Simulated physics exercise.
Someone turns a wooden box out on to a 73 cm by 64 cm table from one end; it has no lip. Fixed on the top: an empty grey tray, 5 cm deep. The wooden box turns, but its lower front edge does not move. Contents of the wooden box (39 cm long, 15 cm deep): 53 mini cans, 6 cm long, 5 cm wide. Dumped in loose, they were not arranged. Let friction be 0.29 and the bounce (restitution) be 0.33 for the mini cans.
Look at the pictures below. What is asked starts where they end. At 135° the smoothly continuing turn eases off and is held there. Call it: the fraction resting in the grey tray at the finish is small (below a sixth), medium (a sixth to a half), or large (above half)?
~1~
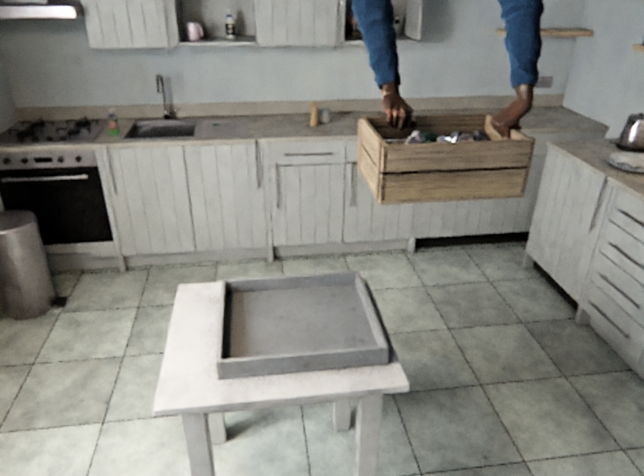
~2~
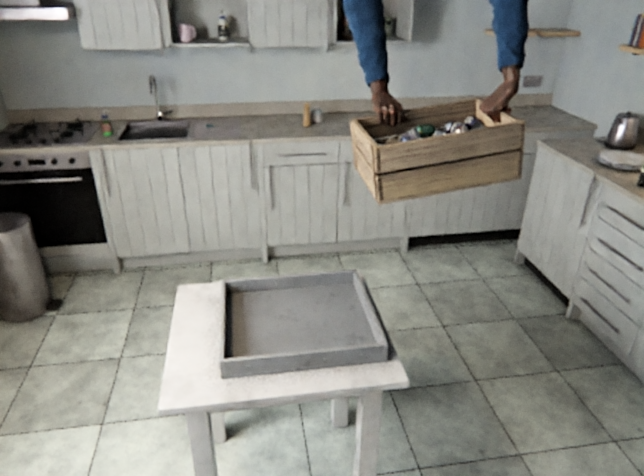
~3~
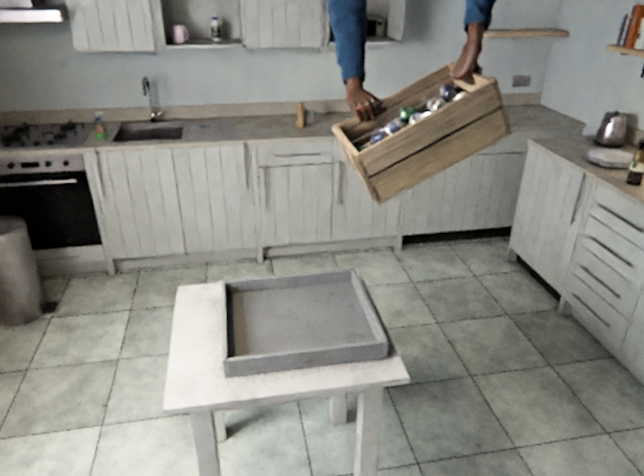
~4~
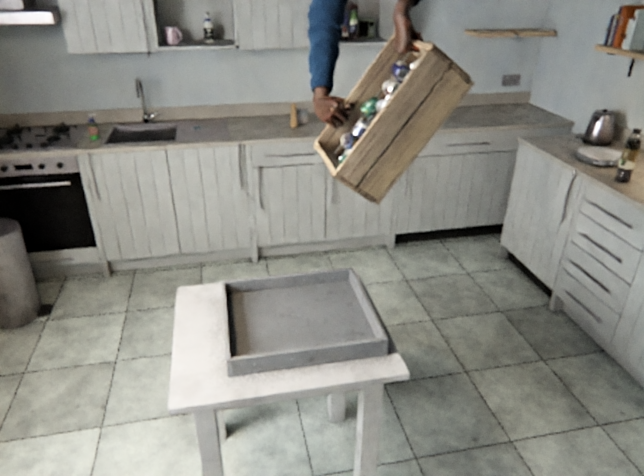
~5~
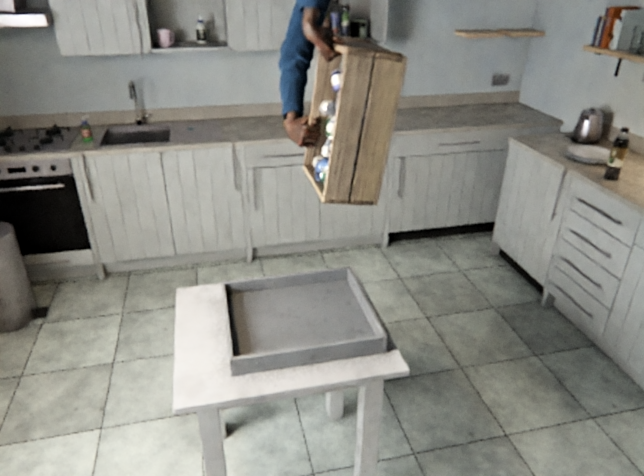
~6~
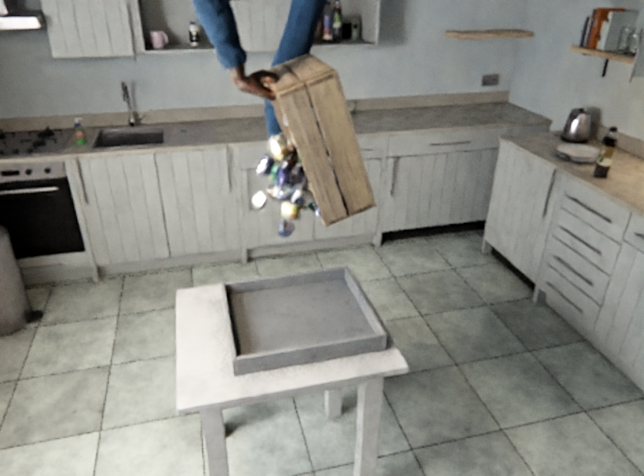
Large, above half.
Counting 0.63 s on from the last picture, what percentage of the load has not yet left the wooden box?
Still inside: Around 0 percent.
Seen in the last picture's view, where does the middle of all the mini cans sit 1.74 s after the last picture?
The middle lies close to (258, 324).
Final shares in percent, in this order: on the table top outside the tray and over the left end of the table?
Roughly 0 and 25 per cent.
Then, 0.28 s after the last picture, tilt 133°; 4 still in the wooden box, 12 in the grey tray, 14 on the table top outside the tray and 23 in the air.
Then, 0.63 s after the last picture, tilt 135°; 35 in the grey tray, 7 on the table top outside the tray, 8 over the left end of the table, 2 over the table's other edges and 1 in the air.
Then, 1.11 s after the last picture, tilt 135°; 37 in the grey tray, 1 on the table top outside the tray, 12 over the left end of the table and 3 over the table's other edges.
Final count (1.74 s after the last picture), 37 in the grey tray, 1 on the table top outside the tray, 12 over the left end of the table and 3 over the table's other edges. Asked share, 37 of 53, 70 per cent.
